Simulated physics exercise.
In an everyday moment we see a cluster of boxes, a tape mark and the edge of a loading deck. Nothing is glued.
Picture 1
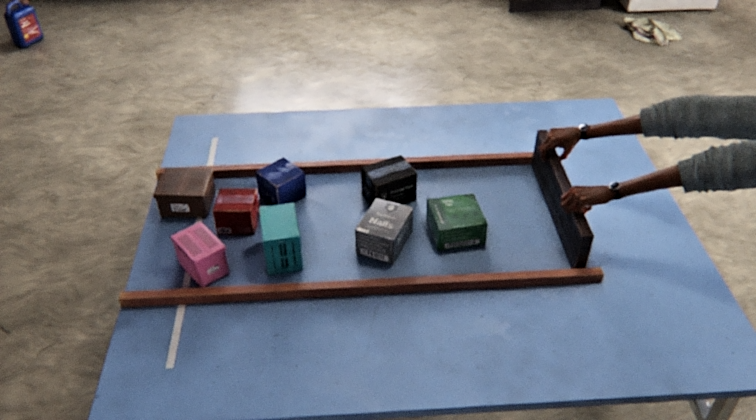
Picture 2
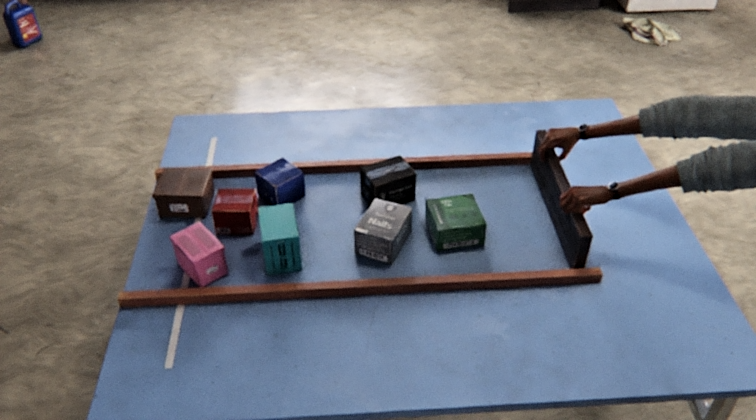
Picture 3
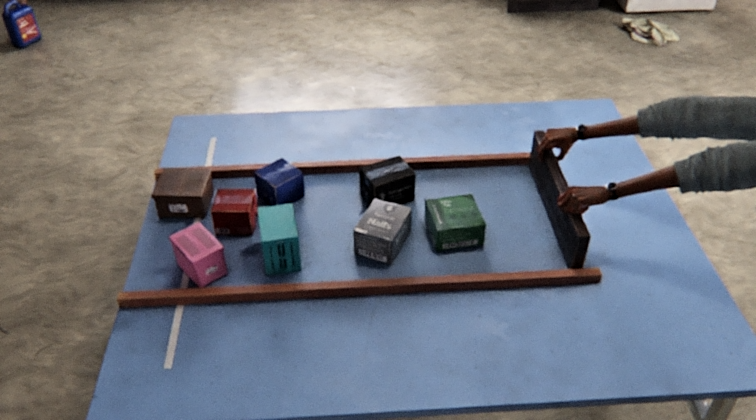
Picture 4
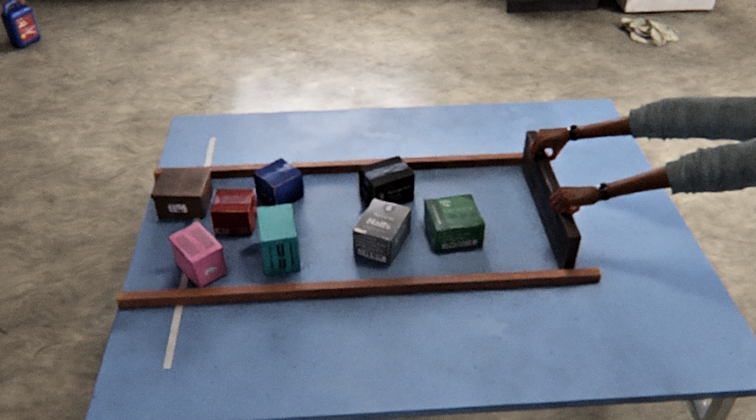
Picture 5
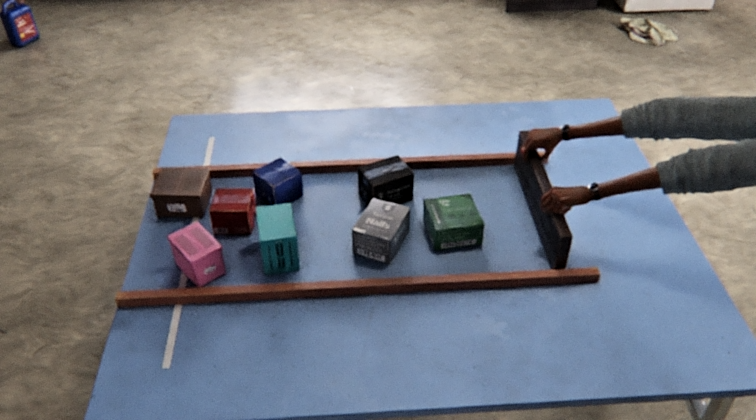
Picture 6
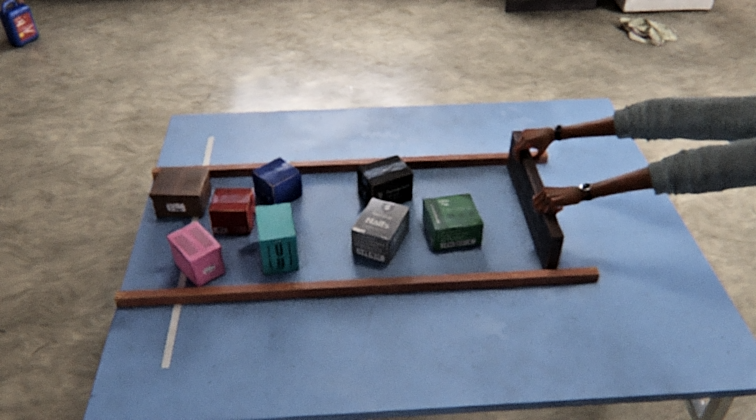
A dark plank held upright by two hands slides slightly left between two wooden rails on a blue table, nearing a green box, while the group of coloured boxes by the pale tape line stays essentially still.
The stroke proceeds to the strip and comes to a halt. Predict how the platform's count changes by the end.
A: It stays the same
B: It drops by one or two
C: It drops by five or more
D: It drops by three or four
(C) It drops by five or more.
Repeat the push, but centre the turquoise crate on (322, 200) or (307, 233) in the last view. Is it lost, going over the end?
For the turquoise crate: It comes off, then it comes off.
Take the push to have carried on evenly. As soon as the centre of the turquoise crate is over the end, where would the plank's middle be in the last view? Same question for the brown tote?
The turquoise crate puts it at (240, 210), the brown tote at (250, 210).
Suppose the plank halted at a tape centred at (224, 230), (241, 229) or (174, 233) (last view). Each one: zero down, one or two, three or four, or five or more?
3 or 4; three or four; at least five.
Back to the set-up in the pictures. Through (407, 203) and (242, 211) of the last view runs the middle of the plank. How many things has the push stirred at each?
Note: First position 3; second position 8.
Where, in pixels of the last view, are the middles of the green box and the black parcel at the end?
They end up close to (163, 233) and (173, 187).
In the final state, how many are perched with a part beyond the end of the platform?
0, I think.
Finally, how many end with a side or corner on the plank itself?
My count gives 2.
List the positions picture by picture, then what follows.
The first frame shows brown tote (186, 193); pink tote (201, 255); red box (237, 212); plank (559, 197); tape (196, 232).
The second frame shows pink tote (200, 256); plank (558, 197).
The third frame shows red box (235, 212); turquoise crate (280, 239).
The fourth frame shows brown tote (184, 193); grey box (382, 231).
The fifth frame shows pink tote (198, 256); black parcel (386, 183).
The sixth frame shows brown tote (182, 193); pink tote (197, 255); red box (233, 211); plank (532, 198); tape (192, 232).
A little later, none off yet; brown tote at rest near (182, 193); pink tote at rest near (197, 255); red box at rest near (233, 211).
Next, none off yet; brown tote at rest near (182, 193); pink tote shifted about its own width near (160, 260); red box at rest near (233, 211).
When it is over, the number that fall off is five or more; down, grey box, turquoise crate, blue parcel, red box, pink tote and brown tote.
